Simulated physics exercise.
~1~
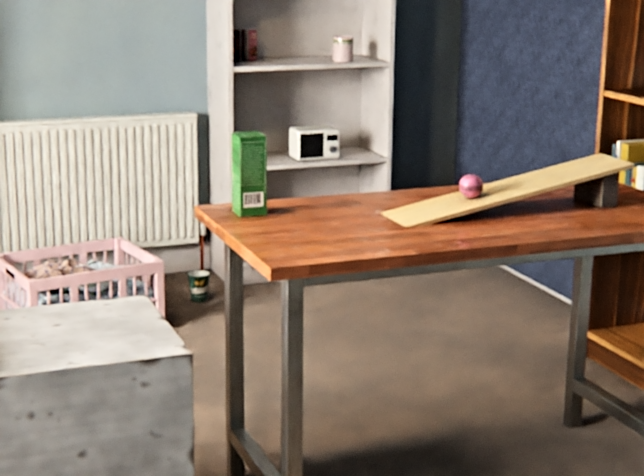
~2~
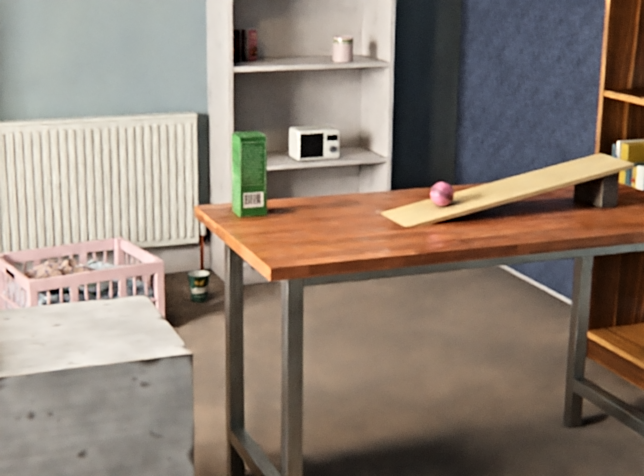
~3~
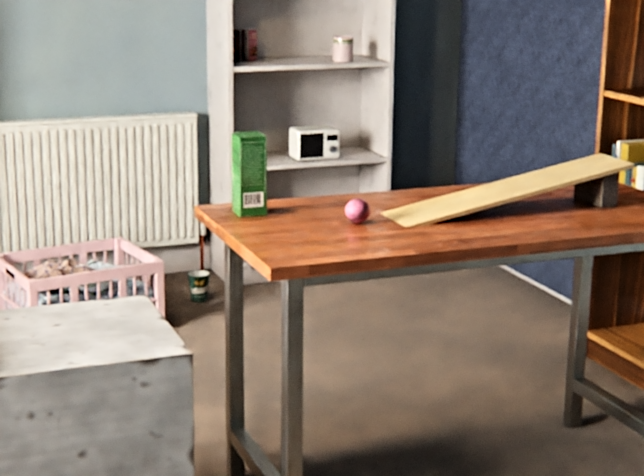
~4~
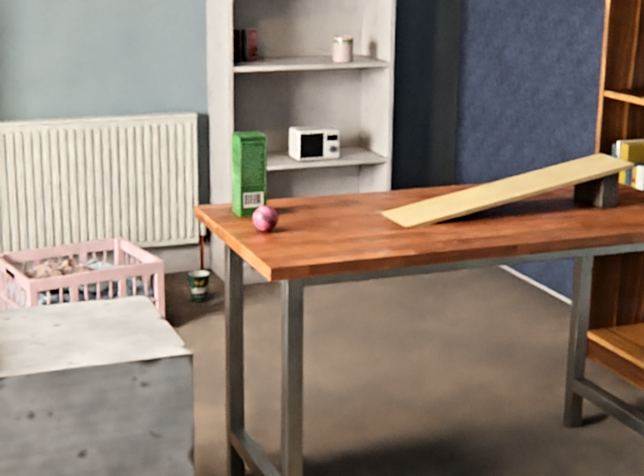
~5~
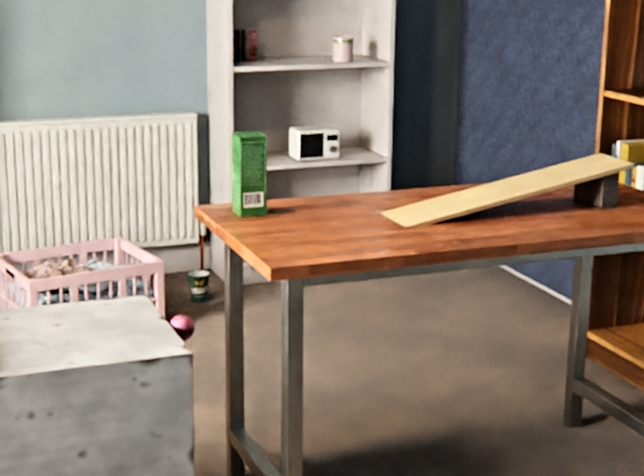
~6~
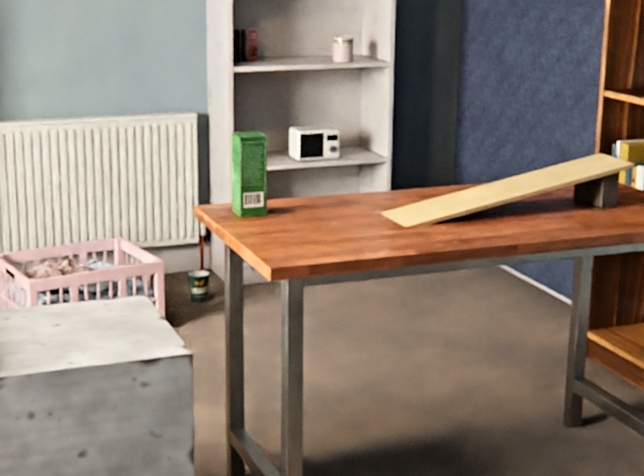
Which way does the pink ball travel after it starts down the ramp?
The pink ball moves to the left, going down the ramp and along the table toward the grey block.
